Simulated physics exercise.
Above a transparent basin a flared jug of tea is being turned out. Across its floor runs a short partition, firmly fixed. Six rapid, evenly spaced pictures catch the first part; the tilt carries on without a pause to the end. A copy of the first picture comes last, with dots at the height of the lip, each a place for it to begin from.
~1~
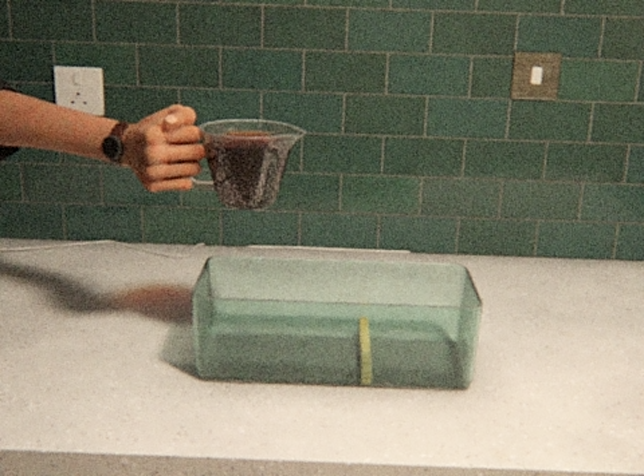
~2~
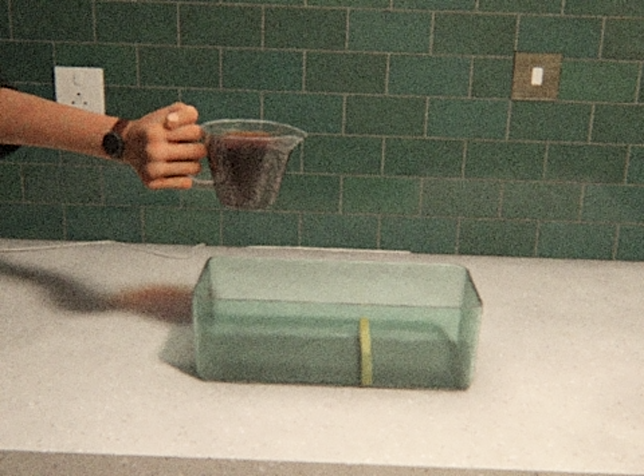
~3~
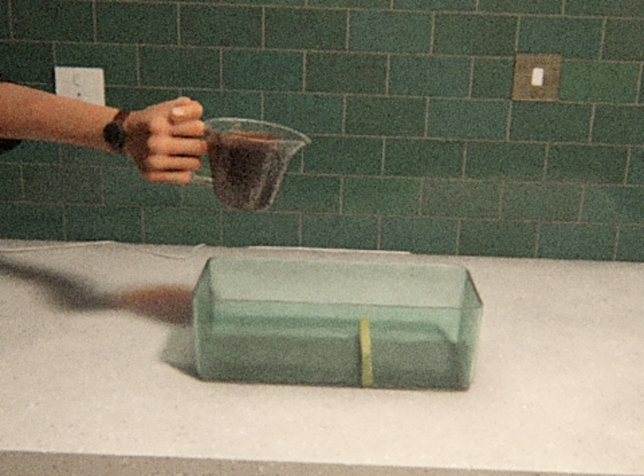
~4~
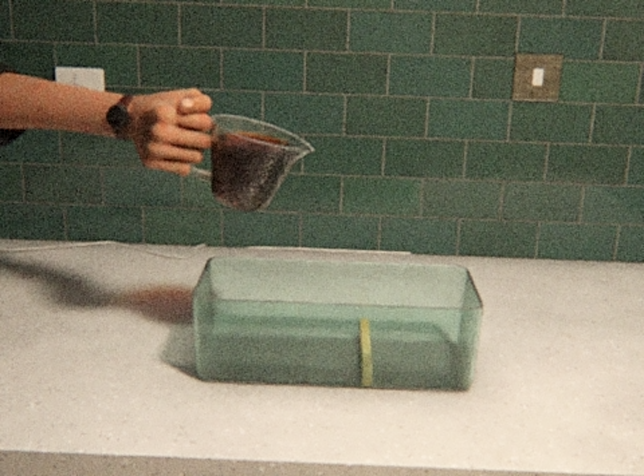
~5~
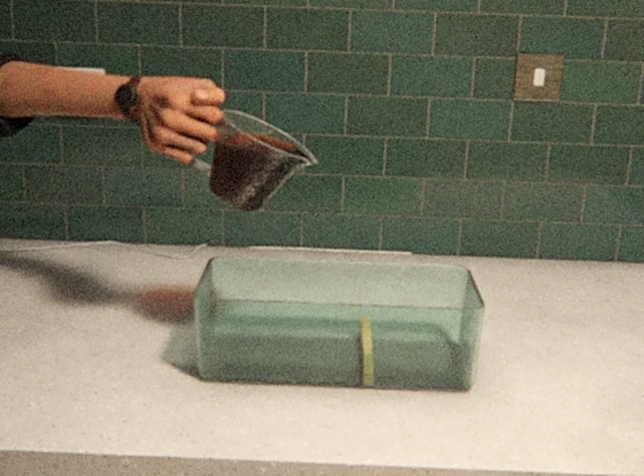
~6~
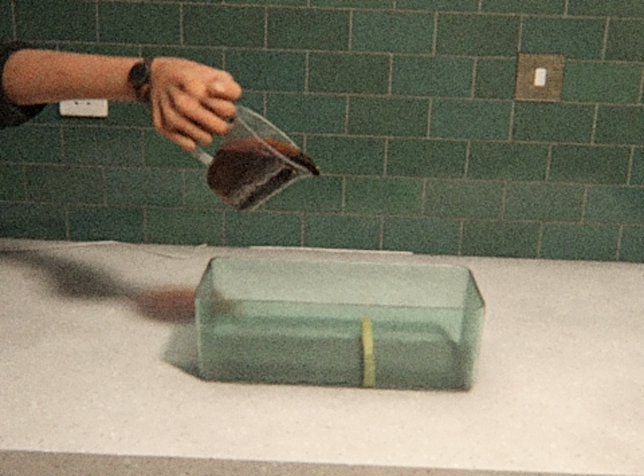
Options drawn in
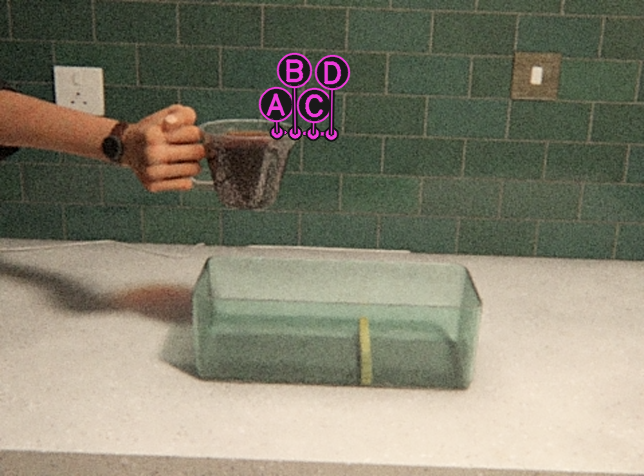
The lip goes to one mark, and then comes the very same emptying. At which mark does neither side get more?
D beats the others.
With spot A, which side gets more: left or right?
More ends on the left.
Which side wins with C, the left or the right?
The left side.
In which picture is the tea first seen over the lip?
Picture 6.
On the marked copy, A at (277, 132); B at (295, 132); C at (313, 133); D at (331, 134).
For spot A, about 77 % ends left of the wall and 16 % right of it; 7 % is lost outside.
For spot B, about 80 % ends left of the wall and 14 % right of it; 6 % is lost outside.
For spot C, about 75 % ends left of the wall and 21 % right of it; 4 % is lost outside.
For spot D, about 56 % ends left of the wall and 42 % right of it; 3 % is lost outside.
